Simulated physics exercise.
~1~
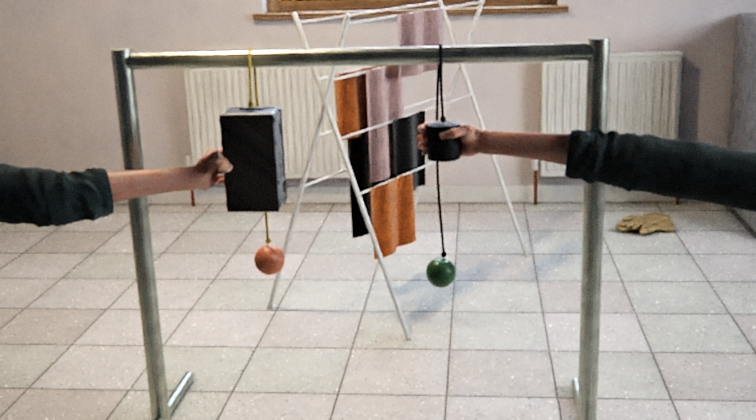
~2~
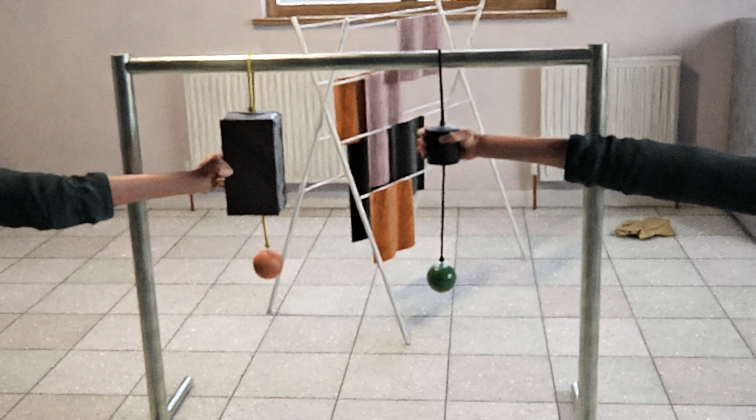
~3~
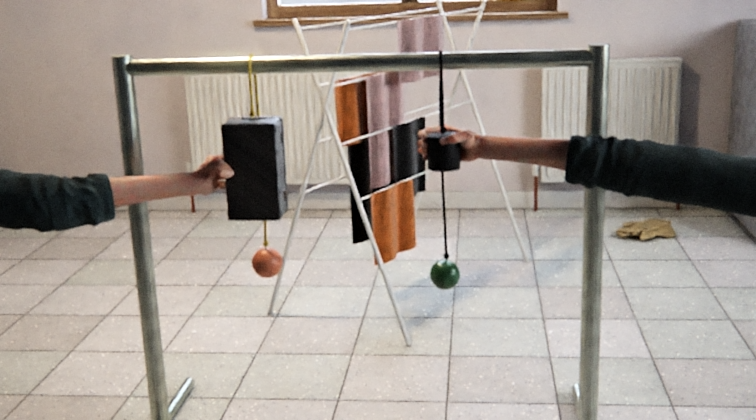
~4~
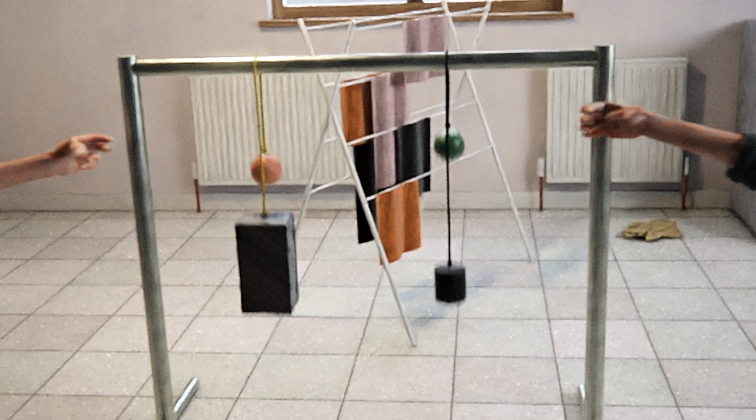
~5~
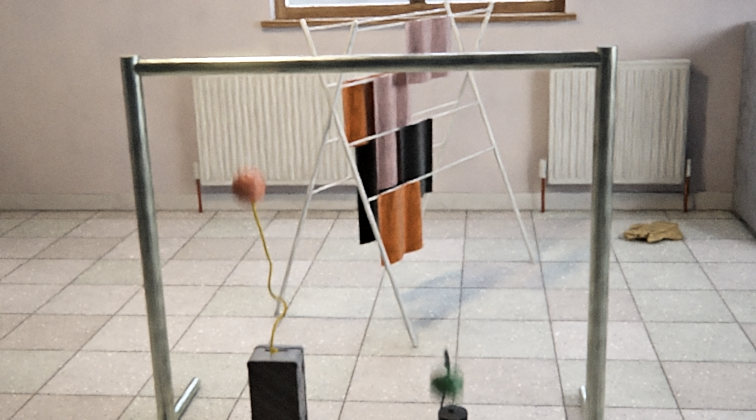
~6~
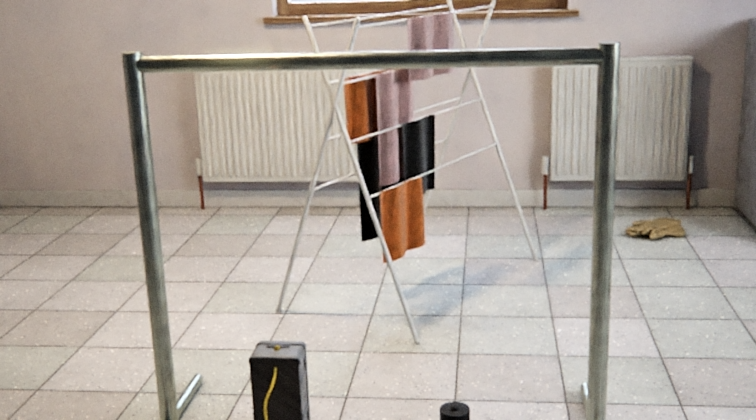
Two hands held a grey case and a small black cylinder on cords looped over a metal rail, with an orange and a green ball dangling below. The hands let go, both loads dropped, the balls shot upward, and the case and cylinder ended on the floor.
